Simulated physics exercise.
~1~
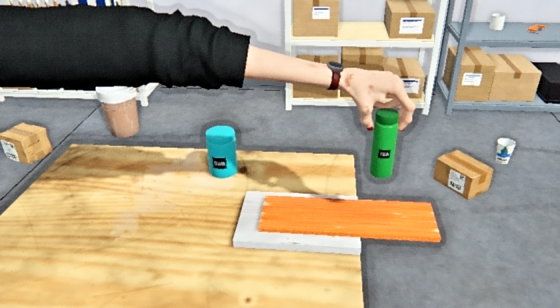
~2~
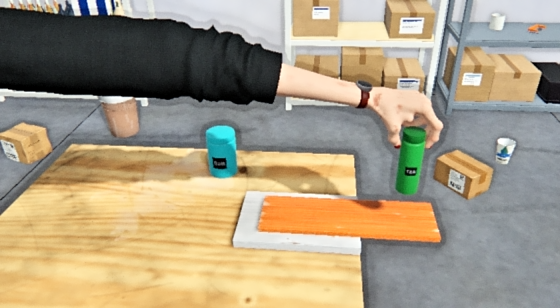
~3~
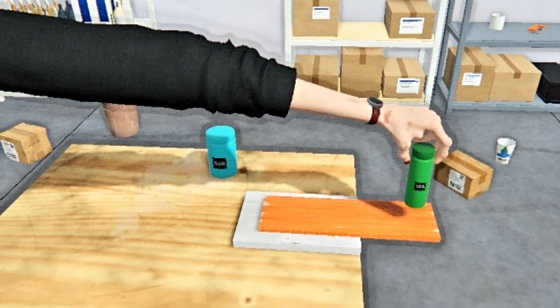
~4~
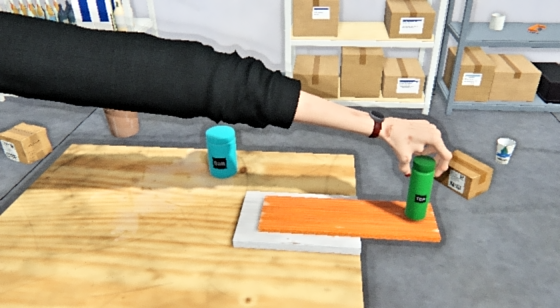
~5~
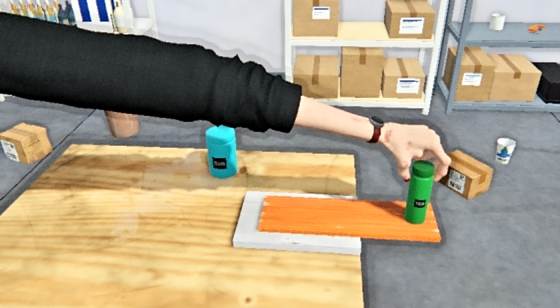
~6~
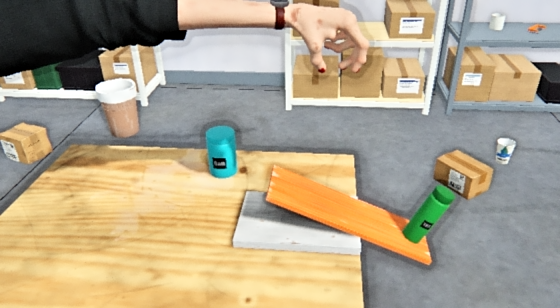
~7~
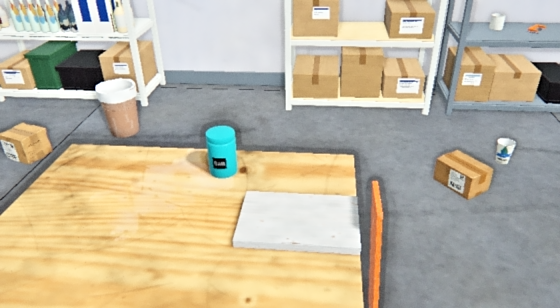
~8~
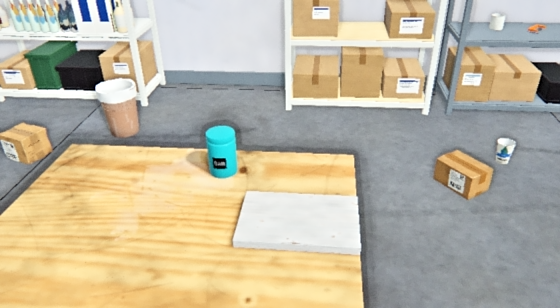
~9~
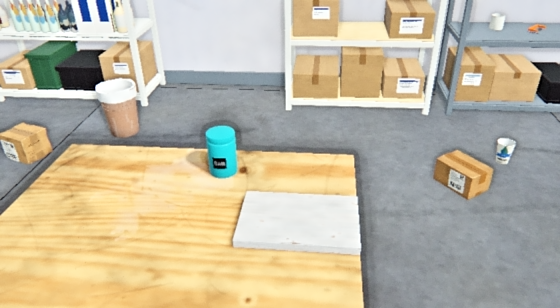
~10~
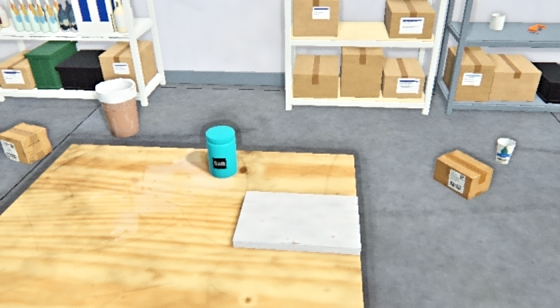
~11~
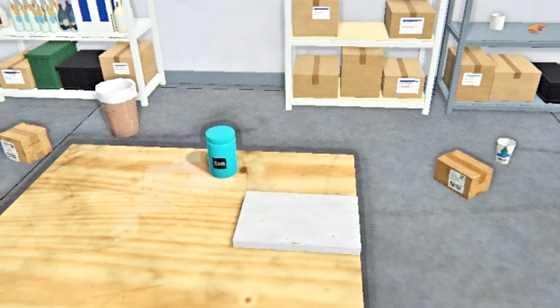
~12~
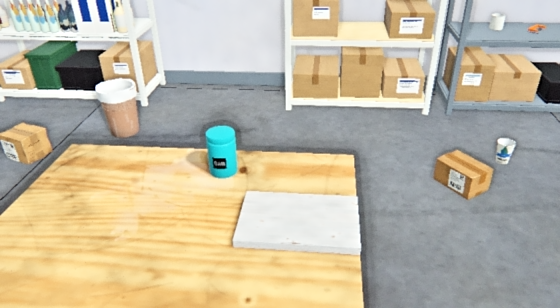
A hand sets a green shaker on an overhanging orange plank, and both fall.
